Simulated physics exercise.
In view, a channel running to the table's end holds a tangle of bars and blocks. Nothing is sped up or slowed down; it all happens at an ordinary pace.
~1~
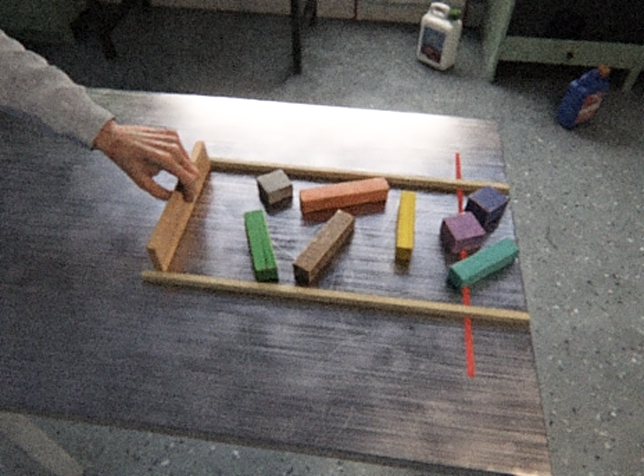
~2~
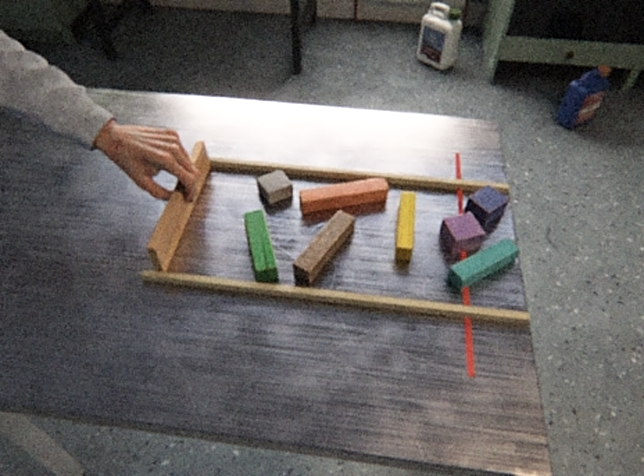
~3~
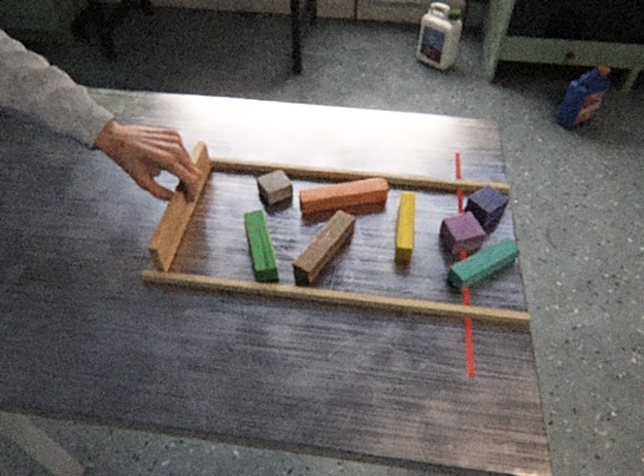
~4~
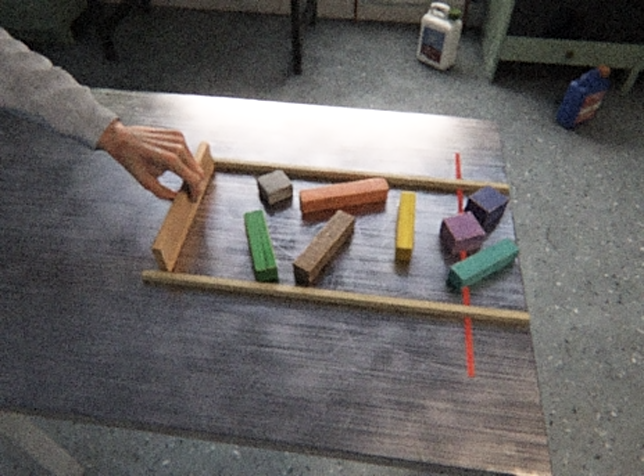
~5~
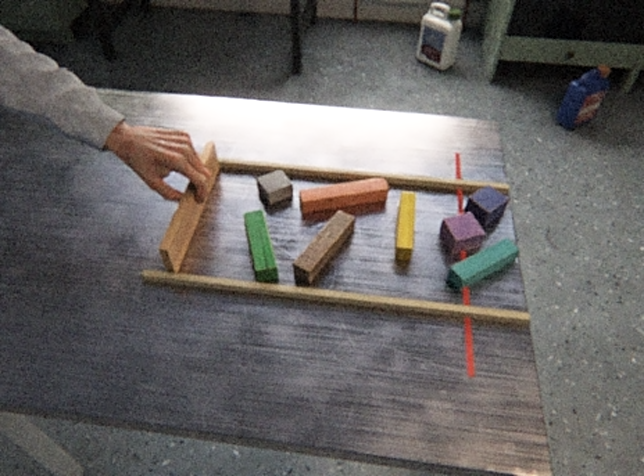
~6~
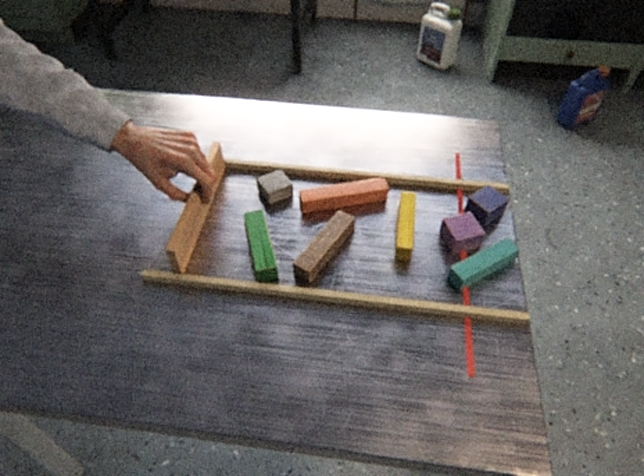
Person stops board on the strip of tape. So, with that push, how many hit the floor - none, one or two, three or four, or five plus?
It sends over the edge three or four pieces.
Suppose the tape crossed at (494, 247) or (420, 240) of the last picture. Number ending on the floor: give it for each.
On the floor, 6 then 0.
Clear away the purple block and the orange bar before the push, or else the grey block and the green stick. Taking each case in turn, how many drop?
2 and 0.
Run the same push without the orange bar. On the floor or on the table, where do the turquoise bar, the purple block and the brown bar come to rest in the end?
So the turquoise bar goes down, the purple block goes down and the brown bar keeps its place.
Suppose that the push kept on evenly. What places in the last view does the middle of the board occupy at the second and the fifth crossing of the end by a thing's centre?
Its middle is near (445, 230) and then near (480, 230).
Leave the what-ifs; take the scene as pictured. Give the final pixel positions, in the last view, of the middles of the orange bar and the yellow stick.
About (500, 211), and the other about (515, 252).
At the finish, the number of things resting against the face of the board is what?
The count comes out at 3.
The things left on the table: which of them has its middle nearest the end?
It's the yellow stick that is foremost.
Early on, none off yet; blue block at rest near (486, 205); turquoise bar at rest near (484, 263); purple block at rest near (462, 233).
Finally, the number that fall off is three or four; lost, purple block, turquoise bar and blue block.
